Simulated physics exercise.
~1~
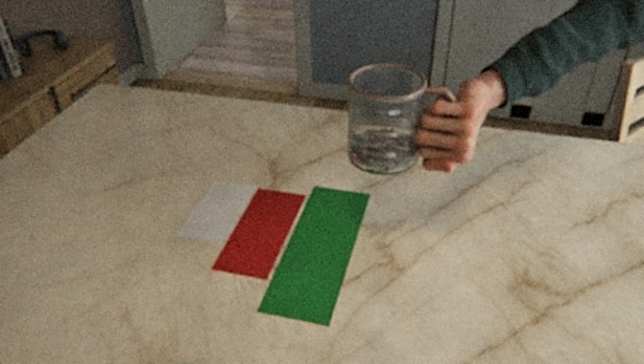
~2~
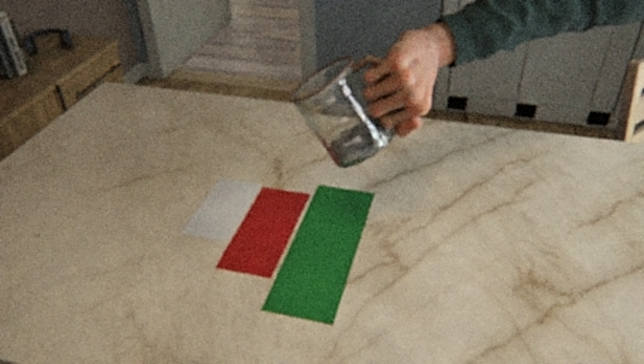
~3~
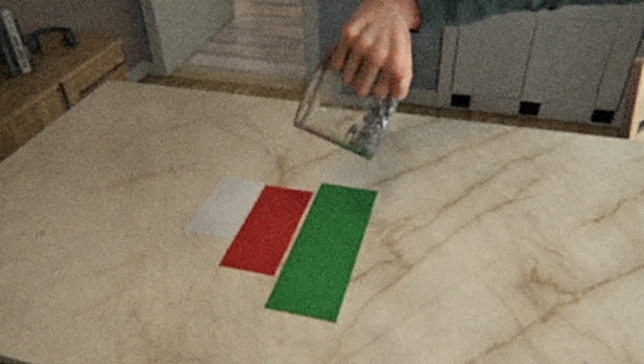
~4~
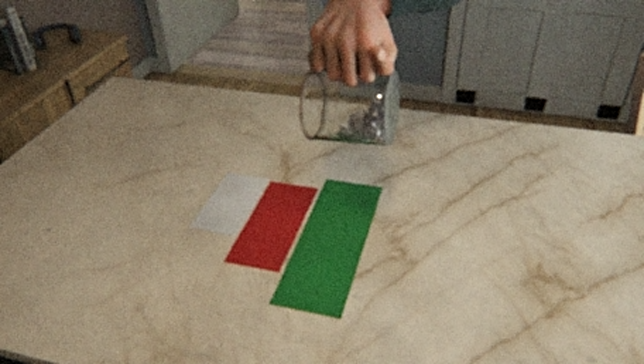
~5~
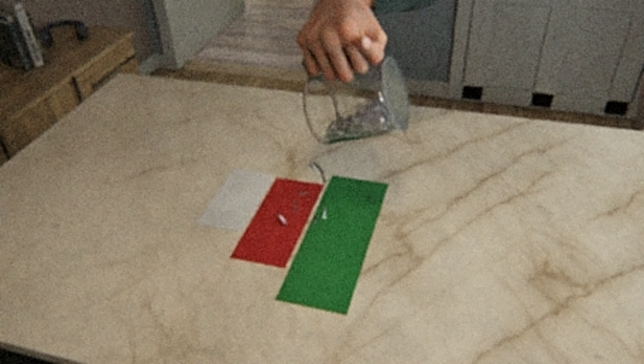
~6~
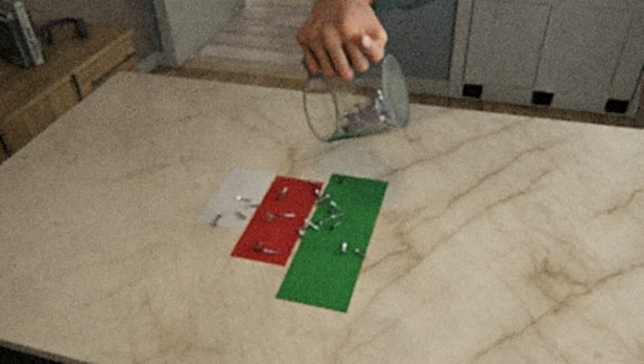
We see a hand carry a clear jug of small metal screws leftward over a marble-patterned table and tip it past its side, spilling some screws onto the white, red and green mats, while most remain in the tilted jug.
